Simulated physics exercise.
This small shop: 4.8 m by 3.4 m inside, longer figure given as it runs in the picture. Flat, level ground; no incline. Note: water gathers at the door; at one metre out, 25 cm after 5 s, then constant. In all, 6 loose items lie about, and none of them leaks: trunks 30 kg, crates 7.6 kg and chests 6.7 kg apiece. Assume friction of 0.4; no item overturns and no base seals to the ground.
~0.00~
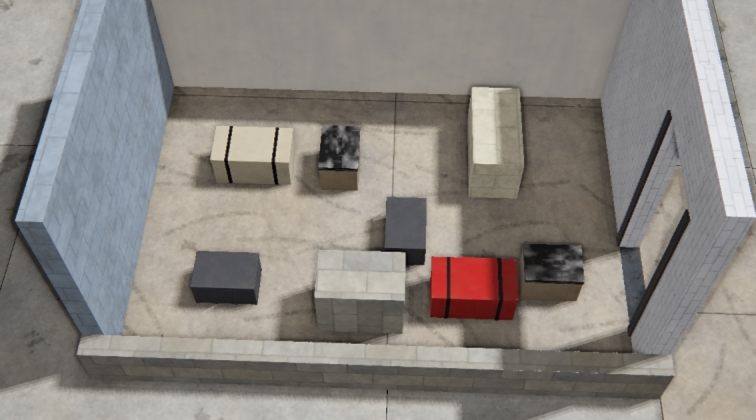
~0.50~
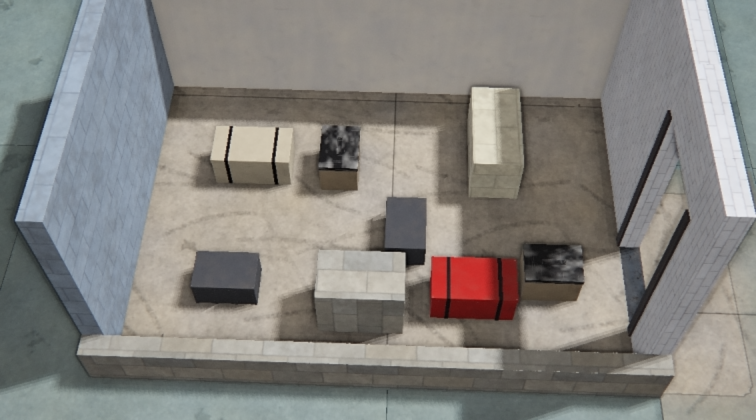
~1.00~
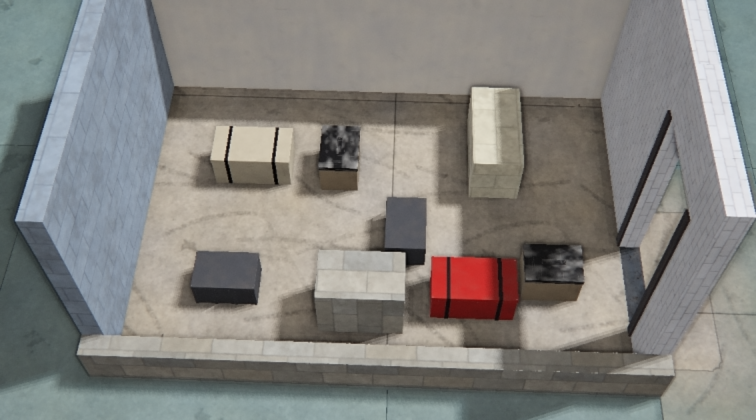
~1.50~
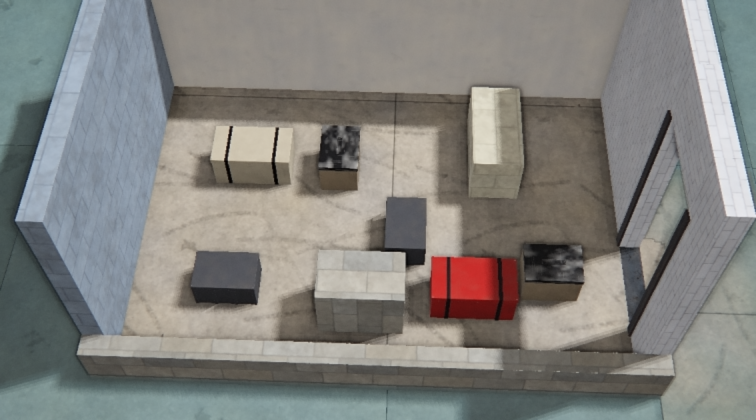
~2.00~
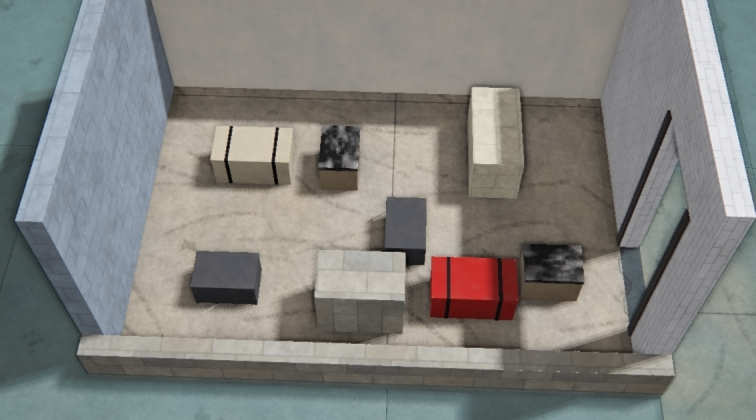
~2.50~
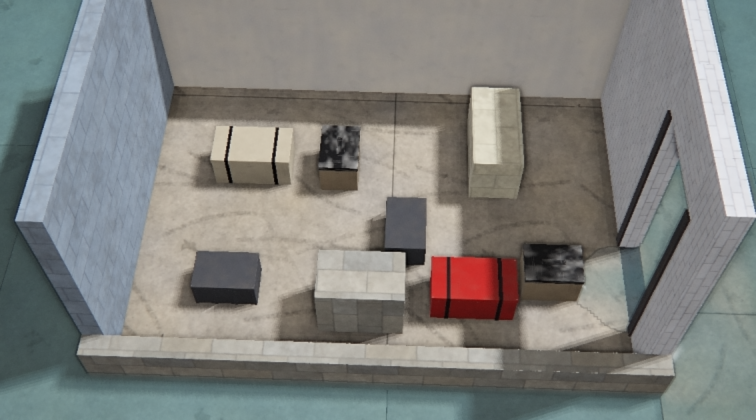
Water spreading over the ground around a small roofless room and just entering its right doorway, the crates and blocks inside motionless.
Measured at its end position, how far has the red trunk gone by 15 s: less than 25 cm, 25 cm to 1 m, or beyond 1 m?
It ends a long distance off.
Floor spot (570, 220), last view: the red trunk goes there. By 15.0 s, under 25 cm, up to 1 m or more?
What happens is it remains nearly in place.
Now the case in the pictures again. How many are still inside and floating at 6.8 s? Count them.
Count at that moment: 1.
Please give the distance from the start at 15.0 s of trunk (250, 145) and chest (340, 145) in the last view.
One is off by 60 cm, the other by 140 cm, in the order asked.
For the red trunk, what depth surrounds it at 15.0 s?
I'd put it at about 11 cm.
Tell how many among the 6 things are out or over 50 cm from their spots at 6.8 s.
I count 2.
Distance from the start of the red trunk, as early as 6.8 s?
It has shifted about 30 cm.
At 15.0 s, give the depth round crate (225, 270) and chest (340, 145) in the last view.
First about 16 cm, second about 15 cm.
After 3.5 s the red trunk is near (474, 278), 0.0 m from its start, aground; 0 afloat.
After 6.8 s the red trunk is near (448, 269), 0.3 m from its start, aground; 1 afloat.
After 11.0 s the red trunk is near (350, 130), 2.1 m from its start, aground; 5 afloat.
After 15.0 s the red trunk is near (436, 122), 1.9 m from its start, afloat; 6 afloat.
